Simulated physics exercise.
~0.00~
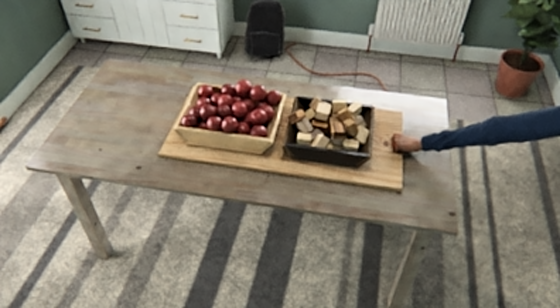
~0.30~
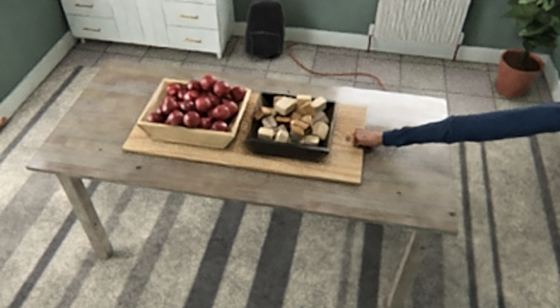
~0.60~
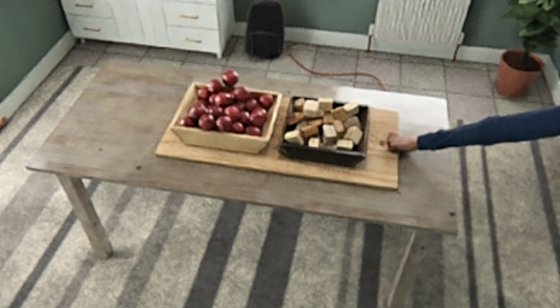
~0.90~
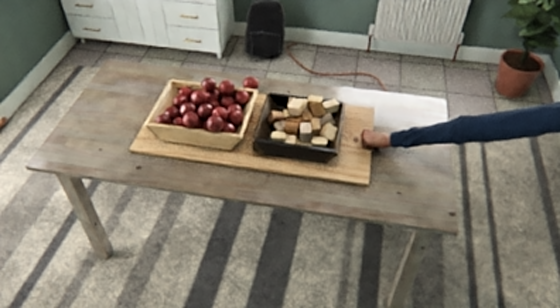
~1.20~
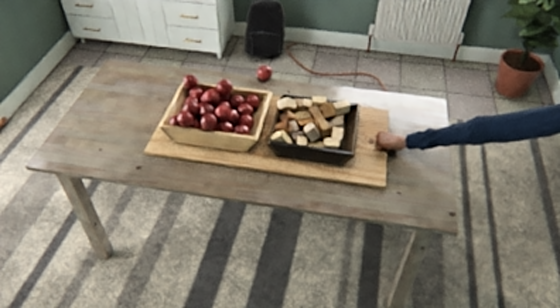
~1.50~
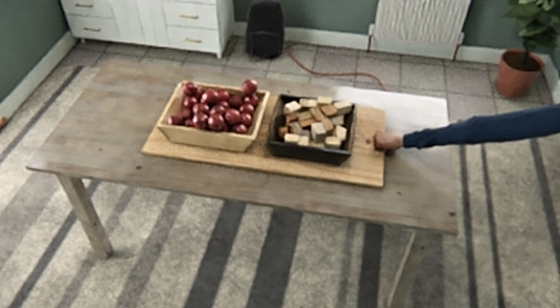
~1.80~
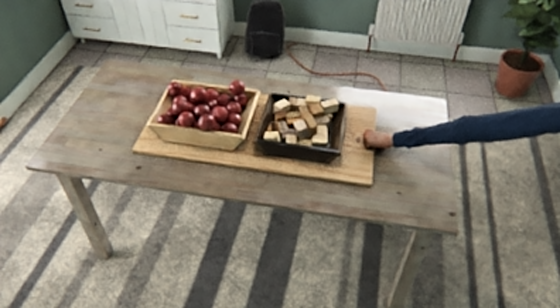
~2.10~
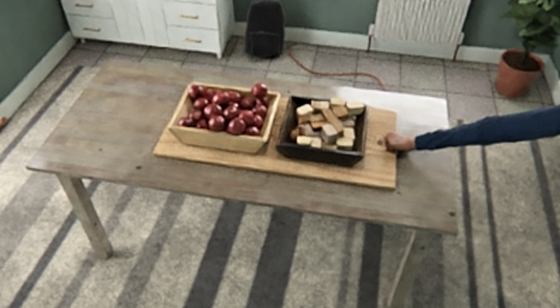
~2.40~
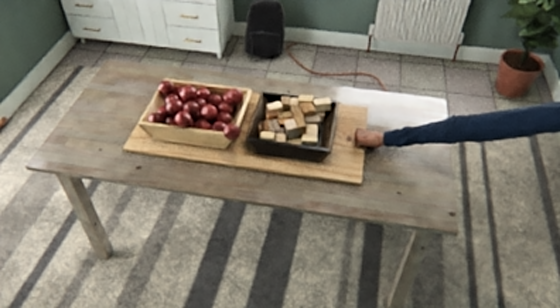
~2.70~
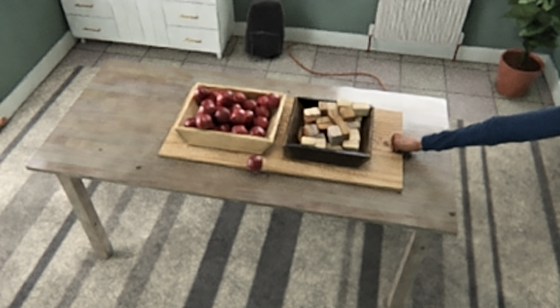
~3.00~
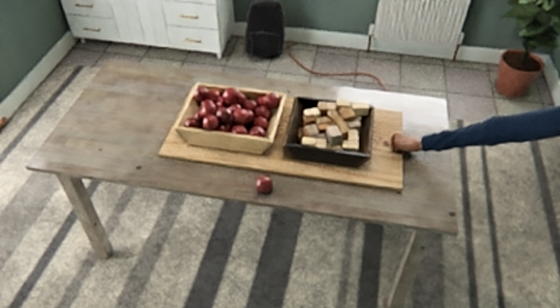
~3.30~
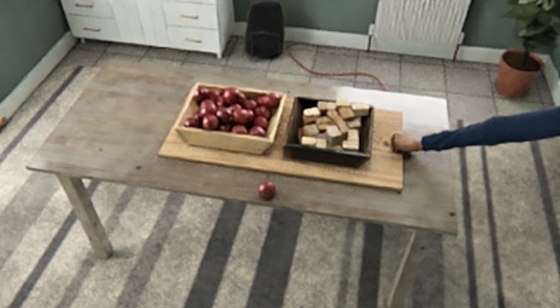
A board holding a wooden box of red apples and a black box of wooden blocks was shaken from side to side by a hand, sending one apple off the back, then another rolled off the front of the table as the board rested.
